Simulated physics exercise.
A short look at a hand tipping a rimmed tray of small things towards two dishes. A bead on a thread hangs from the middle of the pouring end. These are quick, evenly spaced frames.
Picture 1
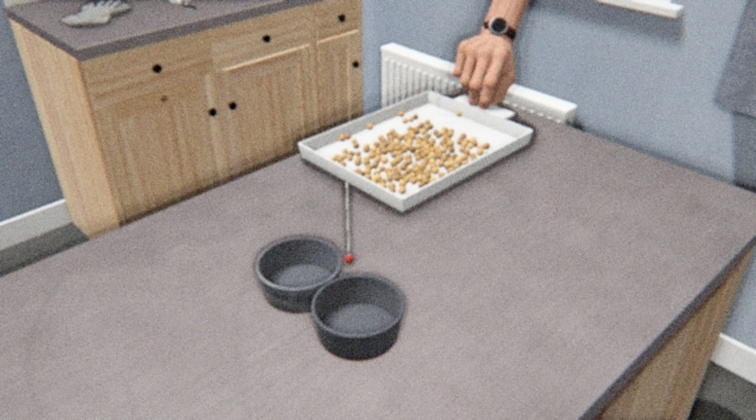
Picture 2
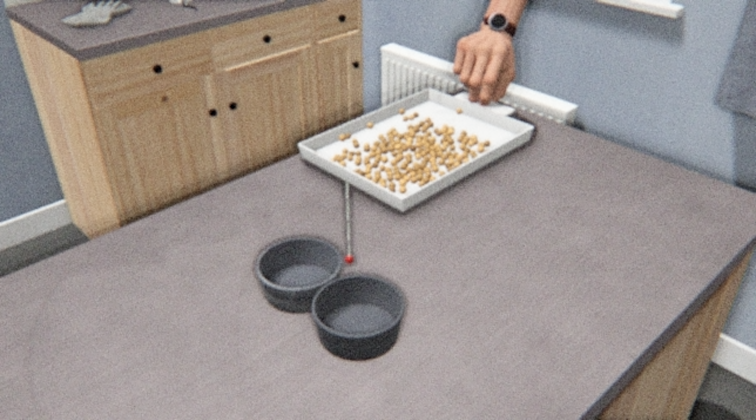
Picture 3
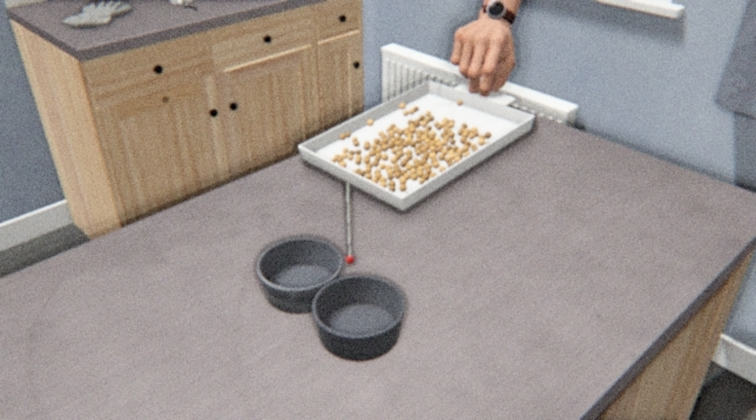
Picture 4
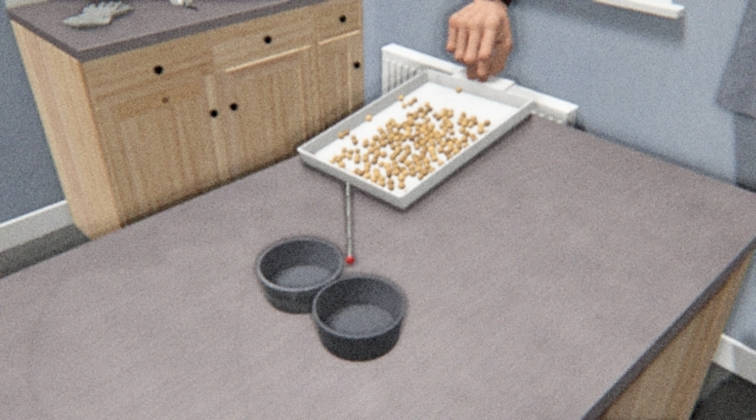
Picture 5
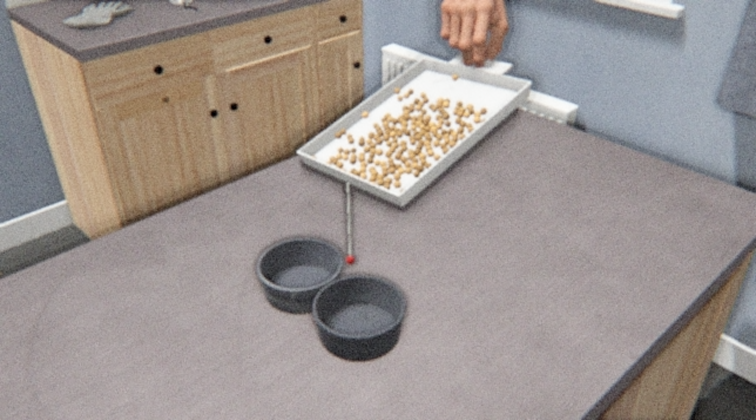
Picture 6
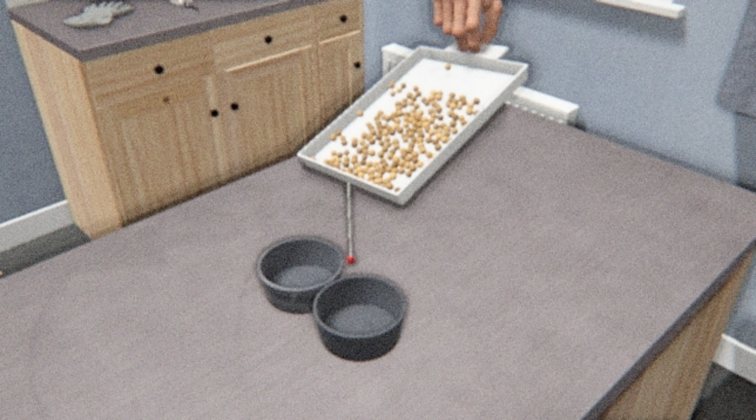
A hand wearing a dark watch grips the far end of a white rimmed tray above a grey-brown worktop, seen from above in a room with wooden cupboards and a white radiator. Small tan beads lie scattered across the tray, with a red bead on a thread and two dark grey dishes nearer the viewer. The hand steadily raises the far end, and the beads shift slightly towards the lower end while the camera stays still.
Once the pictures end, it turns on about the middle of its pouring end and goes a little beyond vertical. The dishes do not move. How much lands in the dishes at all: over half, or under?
The two hold over half of the load.
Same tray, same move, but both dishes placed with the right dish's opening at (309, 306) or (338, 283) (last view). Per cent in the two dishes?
Near 40 % and 90 %.
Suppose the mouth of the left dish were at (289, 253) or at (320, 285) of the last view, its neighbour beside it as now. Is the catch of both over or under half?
First over half, then not half.
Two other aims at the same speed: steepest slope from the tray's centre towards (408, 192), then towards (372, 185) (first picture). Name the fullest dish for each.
In turn: The right one; the right dish.
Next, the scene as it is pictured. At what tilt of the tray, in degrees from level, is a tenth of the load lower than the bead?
Roughly 80°.
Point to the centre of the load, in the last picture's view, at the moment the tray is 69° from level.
Close to (337, 159).
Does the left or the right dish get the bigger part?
That is the left-hand dish.
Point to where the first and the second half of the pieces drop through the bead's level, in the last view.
Early half (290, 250), late half (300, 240).
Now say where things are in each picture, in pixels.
In the first frame, corners of the pouring end at (302, 143) and (402, 197), level; middle of the load at (417, 155), round wooden beads; left dish at (267, 292); right dish at (324, 337); bead on its thread at (349, 259).
In the second frame, corners of the pouring end at (302, 144) and (403, 197), level; middle of the load at (417, 154).
In the third frame, corners of the pouring end at (302, 146) and (402, 196), tipped barely, lowest at the left corner; middle of the load at (417, 150).
In the fourth frame, corners of the pouring end at (301, 149) and (401, 195), tipped a little, lowest at the left corner; middle of the load at (416, 144).
In the fifth frame, corners of the pouring end at (300, 151) and (399, 193), tipped clearly, lowest at the left corner; middle of the load at (412, 139), a small part on the move.
In the sixth frame, corners of the pouring end at (301, 153) and (397, 192), tipped clearly, lowest at the left corner; middle of the load at (404, 136), nearly all on the move; left dish at (268, 292); right dish at (326, 338).
Soon, tray tipped steeply; most on the tray; a stray few in the left dish; a stray few outside both; a small part in the air.
A while on, tray tipped past a quarter turn; a small part on the tray; a stray few in the right dish; about two thirds in the left dish; a small part outside both; about a quarter in the air.
Towards the end, tray tipped past a quarter turn; a small part in the right dish; most in the left dish; a small part outside both.
Finally, tray tipped past a quarter turn; a small part in the right dish; most in the left dish; a small part outside both.
